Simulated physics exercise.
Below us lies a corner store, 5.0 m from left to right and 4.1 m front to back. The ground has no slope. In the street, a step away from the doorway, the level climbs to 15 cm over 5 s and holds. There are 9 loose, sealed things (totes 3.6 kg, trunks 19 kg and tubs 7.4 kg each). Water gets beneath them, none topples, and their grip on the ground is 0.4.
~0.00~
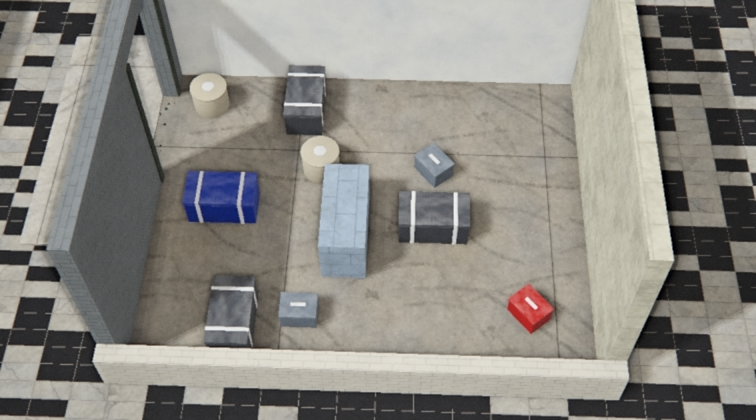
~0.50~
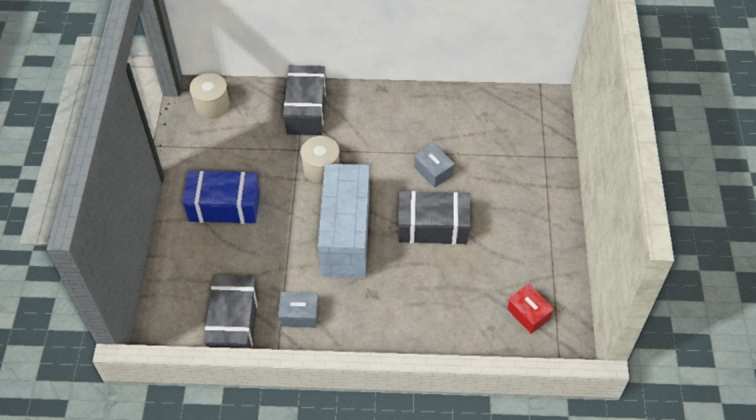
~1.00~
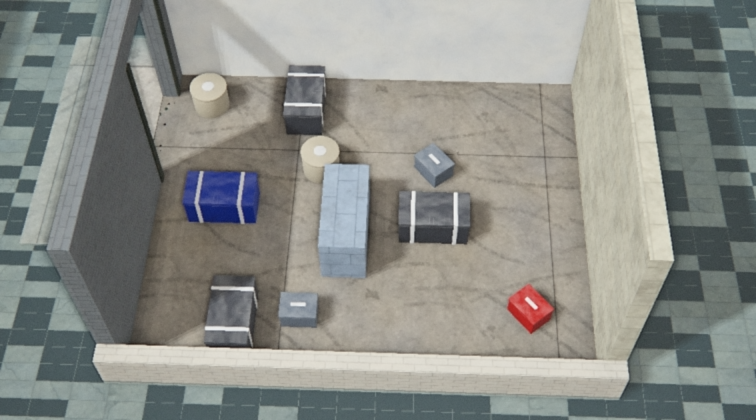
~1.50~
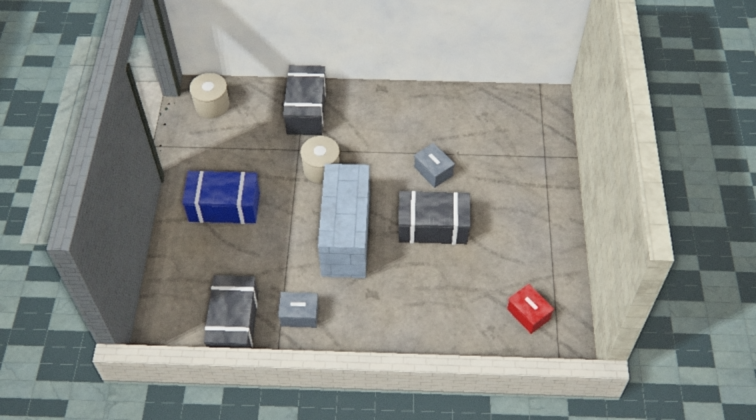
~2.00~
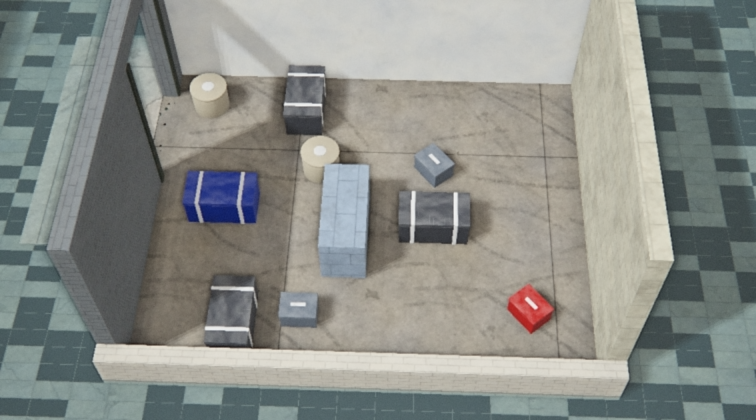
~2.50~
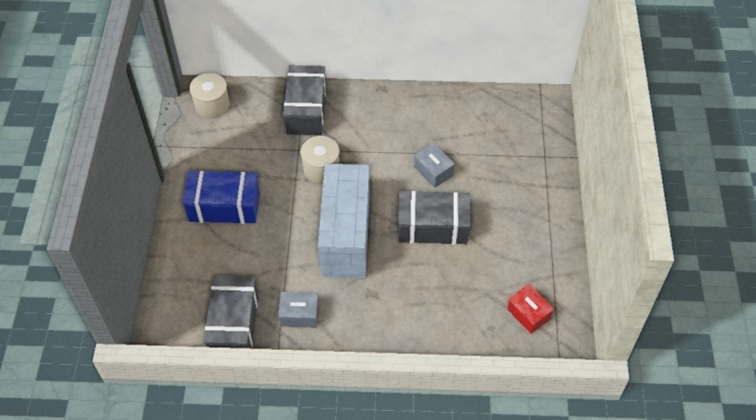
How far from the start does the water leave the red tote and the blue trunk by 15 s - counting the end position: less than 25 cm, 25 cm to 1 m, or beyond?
Red tote travels far, blue trunk holds its place.
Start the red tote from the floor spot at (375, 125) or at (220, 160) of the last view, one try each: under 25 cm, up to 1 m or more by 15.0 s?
In that order: It travels far; it travels far.
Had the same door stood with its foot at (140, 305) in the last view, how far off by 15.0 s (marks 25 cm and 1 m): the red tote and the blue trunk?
In that case the red tote travels far, the blue trunk holds its place.
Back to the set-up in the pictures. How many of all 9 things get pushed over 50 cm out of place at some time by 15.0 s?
I count 5.
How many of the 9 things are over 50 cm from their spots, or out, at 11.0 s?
4 of them.
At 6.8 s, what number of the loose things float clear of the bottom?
I count 1.
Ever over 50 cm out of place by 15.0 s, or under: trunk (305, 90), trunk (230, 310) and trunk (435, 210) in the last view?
In that order: More, less, under.
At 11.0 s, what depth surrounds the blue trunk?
Roughly 3 cm.
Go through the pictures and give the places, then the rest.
In the first frame, the red tote at (531, 304) rests on the ground; the blue trunk at (220, 188) rests on the ground; 0.0 m2 under water; 0 of 9 have shifted.
In the second frame, the red tote at (531, 304) rests on the ground; the blue trunk at (220, 188), on the bottom; 0.0 m2 under water; 0 of 9 have shifted.
In the third frame, the red tote at (531, 304) rests on the ground; the blue trunk at (220, 188), on the bottom; 0.0 m2 under water; 0 of 9 have shifted.
In the fourth frame, the red tote at (531, 304) rests on the ground; the blue trunk at (220, 188), on the bottom; water covers 0.0 m2; 0 of 9 have shifted.
In the fifth frame, the red tote at (531, 304) rests on the ground; the blue trunk at (220, 188) rests on the ground; water covers 0.0 m2; 0 of 9 have shifted.
In the sixth frame, the red tote at (531, 304), on the bottom; the blue trunk at (220, 188) rests on the ground; water covers 0.0 m2; 0 of 9 have shifted.
After 3.5 s the red tote is near (531, 304), 0.0 m from its start, aground; the blue trunk is near (220, 188), 0.0 m from its start, aground; 0 afloat.
After 6.8 s the red tote is near (531, 304), 0.0 m from its start, aground; the blue trunk is near (220, 188), 0.0 m from its start, aground; 1 afloat.
After 11.0 s the red tote is near (531, 304), 0.0 m from its start, aground; the blue trunk is near (220, 188), 0.0 m from its start, aground; 4 afloat.
After 15.0 s the red tote is near (336, 300), 2.1 m from its start, afloat; the blue trunk is near (220, 188), 0.0 m from its start, aground; 6 afloat.
